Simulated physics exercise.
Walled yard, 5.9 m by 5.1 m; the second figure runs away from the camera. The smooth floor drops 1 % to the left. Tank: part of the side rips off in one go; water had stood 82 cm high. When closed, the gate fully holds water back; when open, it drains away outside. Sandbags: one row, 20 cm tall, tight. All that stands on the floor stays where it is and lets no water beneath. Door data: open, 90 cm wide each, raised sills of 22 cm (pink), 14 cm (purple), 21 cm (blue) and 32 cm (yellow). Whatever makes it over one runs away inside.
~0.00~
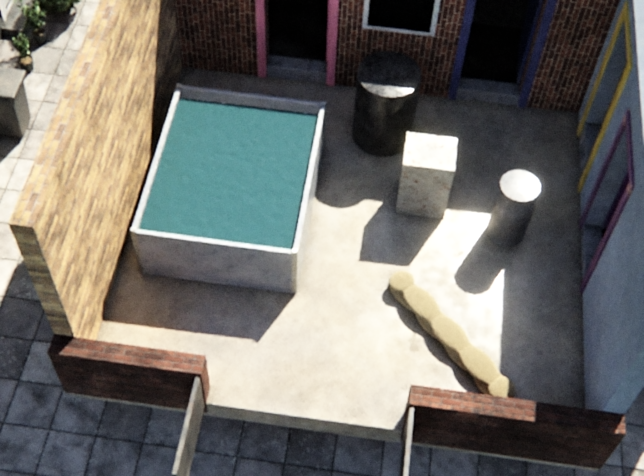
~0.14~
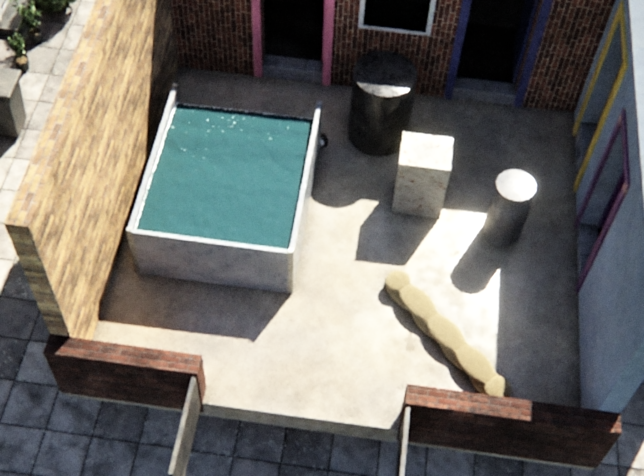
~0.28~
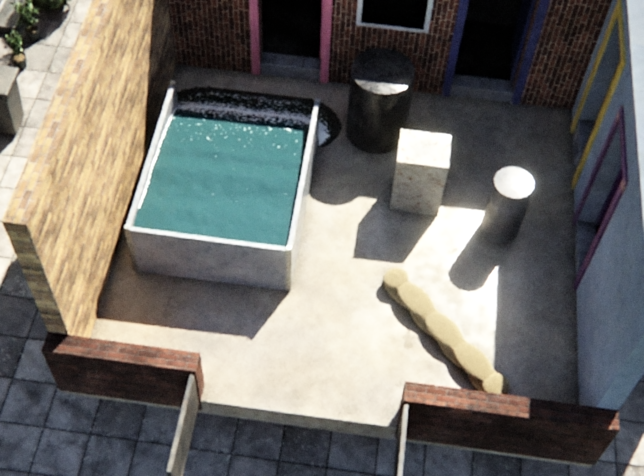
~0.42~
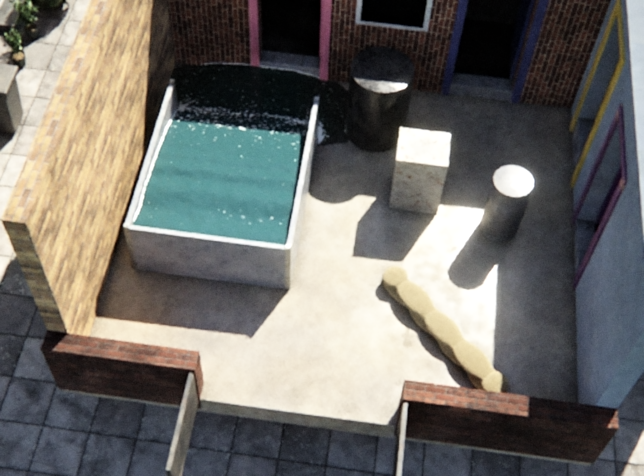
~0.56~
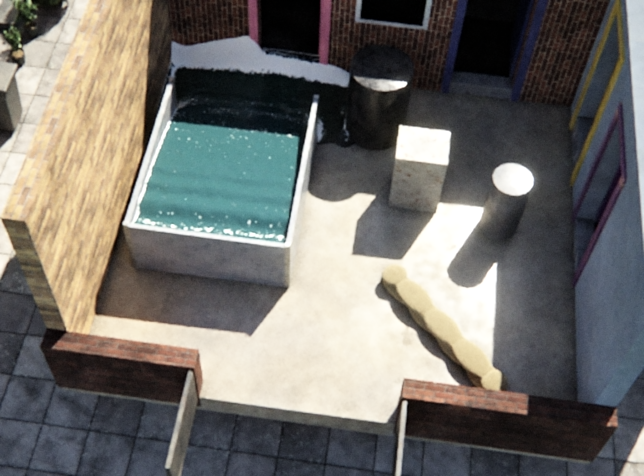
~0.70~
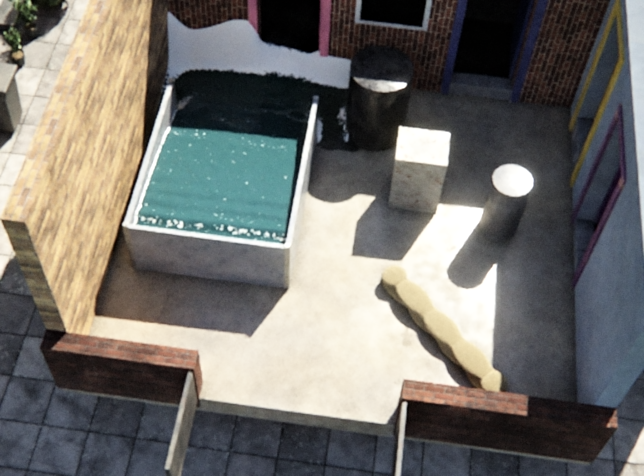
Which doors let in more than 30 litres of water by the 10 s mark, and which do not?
By then, the pink door lets in more than that, the purple door does not, the blue door does not, the yellow door does not.
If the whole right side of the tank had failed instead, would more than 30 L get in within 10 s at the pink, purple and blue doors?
Log - pink: Threshold not reached, purple: Threshold topped, blue: Threshold not reached.
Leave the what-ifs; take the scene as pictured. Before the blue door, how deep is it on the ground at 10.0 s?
I'd say close to 5.0 cm.
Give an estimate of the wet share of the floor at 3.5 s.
Close to 75 in a hundred parts are wet.
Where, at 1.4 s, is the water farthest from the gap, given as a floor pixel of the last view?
Somewhere about (525, 105).
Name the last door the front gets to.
That would be the purple door, last of all.
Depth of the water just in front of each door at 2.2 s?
In centimetres, the pink door has 47, the purple door 0, the blue door 11 and the yellow door 20.
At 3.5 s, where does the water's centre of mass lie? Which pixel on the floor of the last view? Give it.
It lies at roughly (285, 169) in pixels.
After 1.4 s water covers 25 % of the floor and is deepest (66 cm) near (175, 64); pink door 56 cm at the sill, 166 L in, purple door not reached, blue door 4 cm at the sill, 0 L in, yellow door not reached.
After 2.2 s water covers 35 % of the floor and is deepest (54 cm) near (175, 64); pink door 47 cm at the sill, 350 L in, purple door not reached, blue door 11 cm at the sill, 0 L in, yellow door 20 cm at the sill, 0 L in.
After 3.5 s water covers 75 % of the floor and is deepest (38 cm) near (81, 363); pink door 32 cm at the sill, 463 L in, purple door 12 cm at the sill, 0 L in, blue door 8 cm at the sill, 0 L in, yellow door 22 cm at the sill, 0 L in.
After 6.0 s water covers 90 % of the floor and is deepest (24 cm) near (233, 126); pink door 15 cm at the sill, 482 L in, purple door 9 cm at the sill, 0 L in, blue door 3 cm at the sill, 0 L in, yellow door 9 cm at the sill, 0 L in.
After 10.0 s water covers 95 % of the floor and is deepest (19 cm) near (85, 350); pink door 15 cm at the sill, 483 L in, purple door 9 cm at the sill, 0 L in, blue door 5 cm at the sill, 0 L in, yellow door 9 cm at the sill, 0 L in.
